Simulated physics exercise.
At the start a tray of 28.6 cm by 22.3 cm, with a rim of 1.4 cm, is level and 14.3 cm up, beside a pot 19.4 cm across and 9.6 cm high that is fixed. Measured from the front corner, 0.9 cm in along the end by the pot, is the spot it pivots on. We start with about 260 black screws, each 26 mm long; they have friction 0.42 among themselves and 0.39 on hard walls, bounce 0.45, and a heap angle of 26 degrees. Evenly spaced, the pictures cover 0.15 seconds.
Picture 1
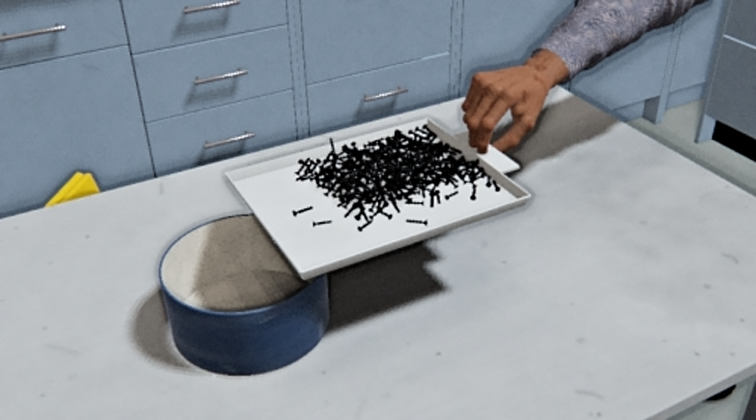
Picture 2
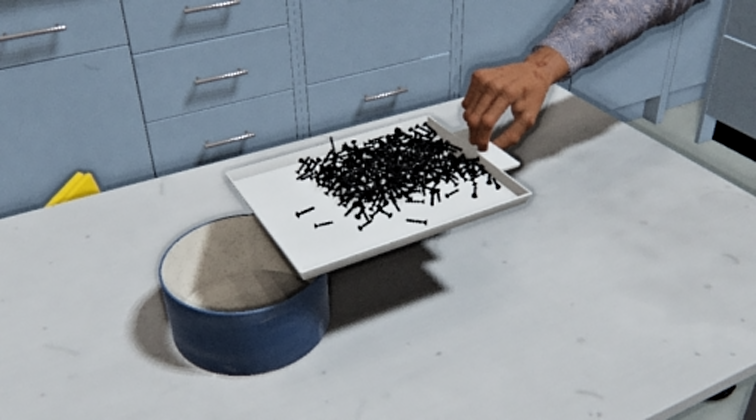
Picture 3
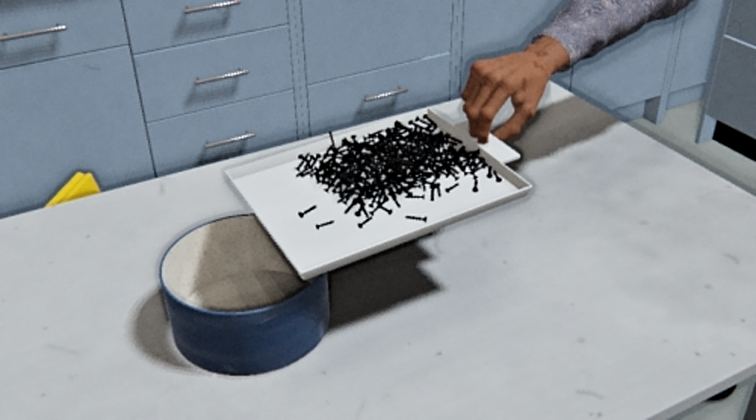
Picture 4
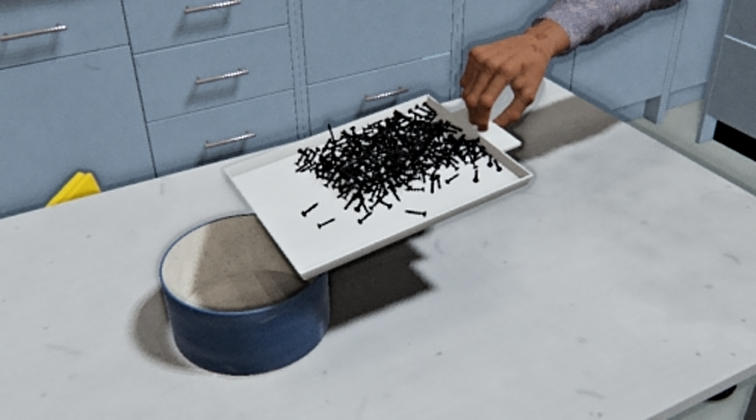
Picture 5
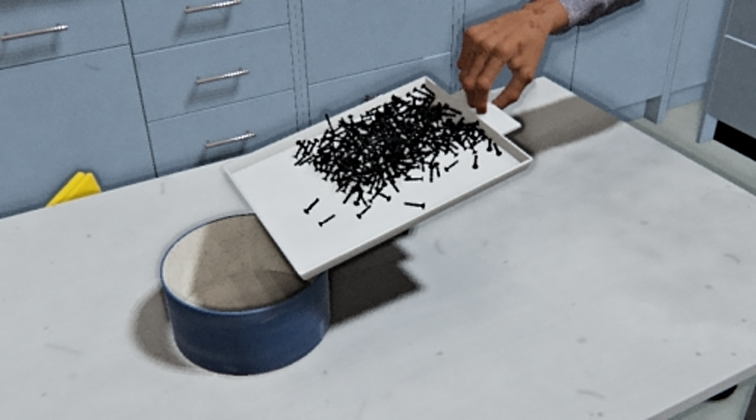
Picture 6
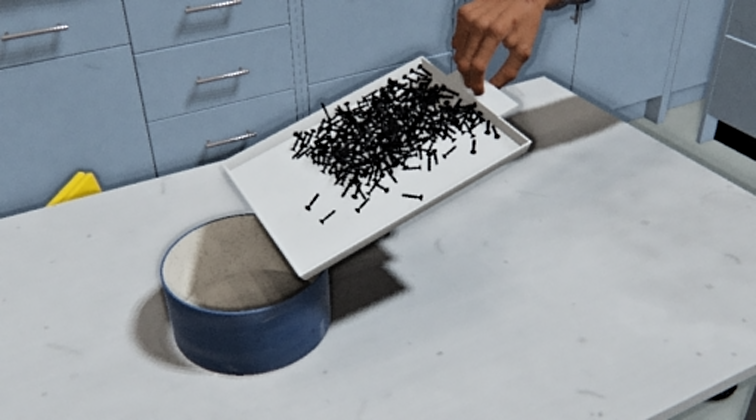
A hand reaching in from the upper right lifts the far right end of a white rimmed tray, slowly at first and then more steeply, tilting it down toward the left front. The heap of black screws rides up with it, keeping its shape. Seen from above by a still camera, a blue round pot sits left on a pale counter, before blue-grey drawers and something yellow.
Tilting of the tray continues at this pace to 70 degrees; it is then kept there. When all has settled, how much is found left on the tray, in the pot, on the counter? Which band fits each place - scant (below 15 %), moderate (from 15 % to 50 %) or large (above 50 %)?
Outcome: Left on the tray: A low amount; pot: A mid-sized amount; counter: A majority.
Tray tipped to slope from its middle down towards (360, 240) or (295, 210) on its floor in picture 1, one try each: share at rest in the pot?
0 and 80 %.
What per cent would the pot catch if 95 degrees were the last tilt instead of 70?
In that case some 25 per cent.
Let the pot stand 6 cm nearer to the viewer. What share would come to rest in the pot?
Result after the change: About 75 in a hundred.
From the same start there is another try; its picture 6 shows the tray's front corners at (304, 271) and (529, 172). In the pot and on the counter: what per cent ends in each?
In the pot: 0 per cent; on the counter: 100 per cent.
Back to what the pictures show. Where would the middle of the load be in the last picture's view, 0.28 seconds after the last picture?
The middle of the load should be near (290, 112) then.
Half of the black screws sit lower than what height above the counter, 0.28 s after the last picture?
The halfway mark is near 28 cm.
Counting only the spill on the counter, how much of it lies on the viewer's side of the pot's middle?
I'd put it at around 90 per cent.
Then, 0.17 s after the last picture, tilt 46 degrees; the tray holds 100 %, the pot 0 %.
Then, 0.28 s after the last picture, tilt 64 degrees; the tray holds 100 %, the pot 0 %.
Then, 0.52 s after the last picture, tilt 70 degrees; the tray holds 5 %, the pot 35 %.
In the end, tray 0 %, pot 40 %, counter 60 %.
